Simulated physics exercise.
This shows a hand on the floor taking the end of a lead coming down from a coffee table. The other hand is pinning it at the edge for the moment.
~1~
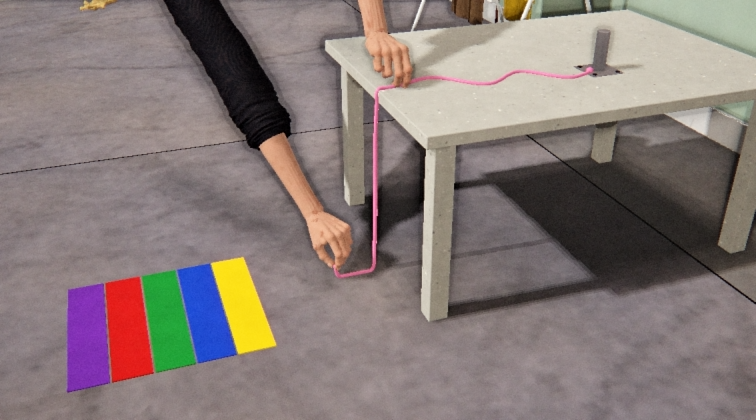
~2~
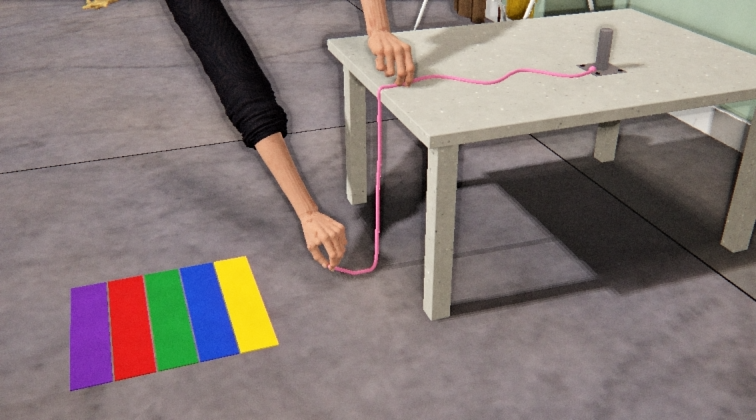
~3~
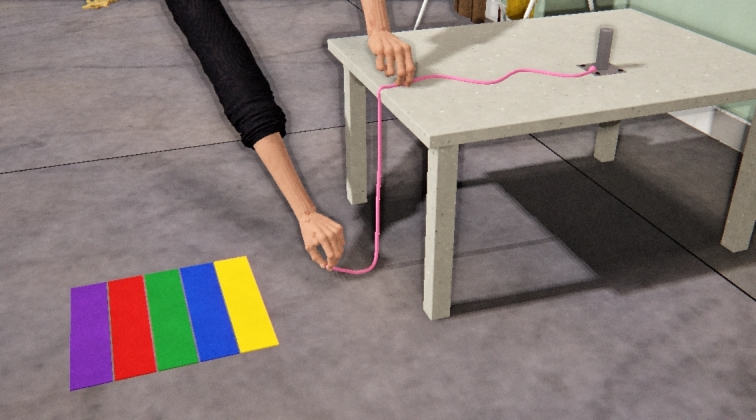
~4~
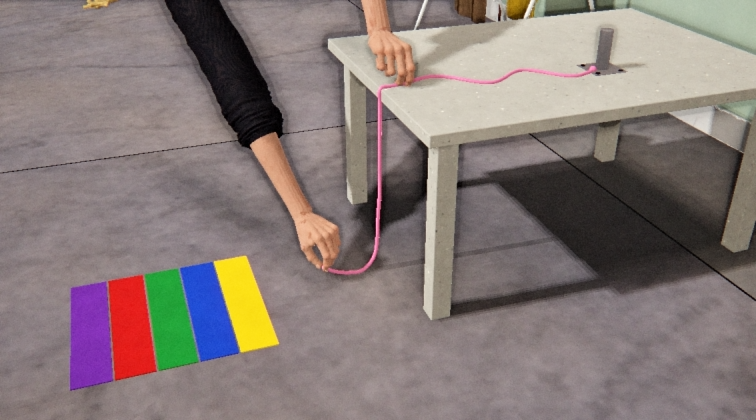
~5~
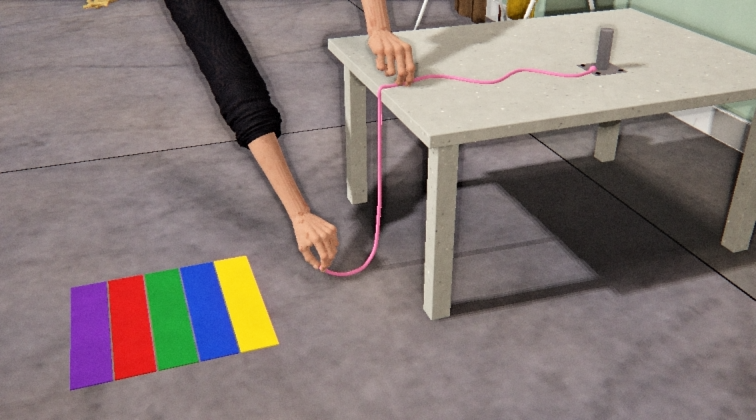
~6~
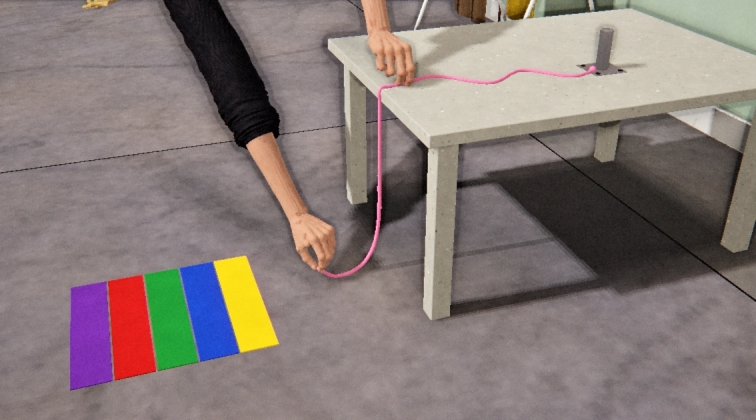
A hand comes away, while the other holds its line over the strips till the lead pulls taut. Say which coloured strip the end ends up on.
It ends up on the green strip.
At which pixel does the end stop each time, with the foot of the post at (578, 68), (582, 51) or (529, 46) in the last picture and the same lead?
Try by try: (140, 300), (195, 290) and (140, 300).
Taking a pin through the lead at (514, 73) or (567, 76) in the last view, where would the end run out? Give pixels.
The spots come out as (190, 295) and (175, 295), in that order.
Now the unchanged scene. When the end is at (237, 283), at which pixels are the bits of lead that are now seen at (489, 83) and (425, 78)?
The first one ends up at (462, 81) and the second one at (396, 87).
A little later, end near (237, 283); over yellow.
Next, end near (193, 292); over blue.
When it is tight, end near (166, 297); over green. It gets as far as the green strip.
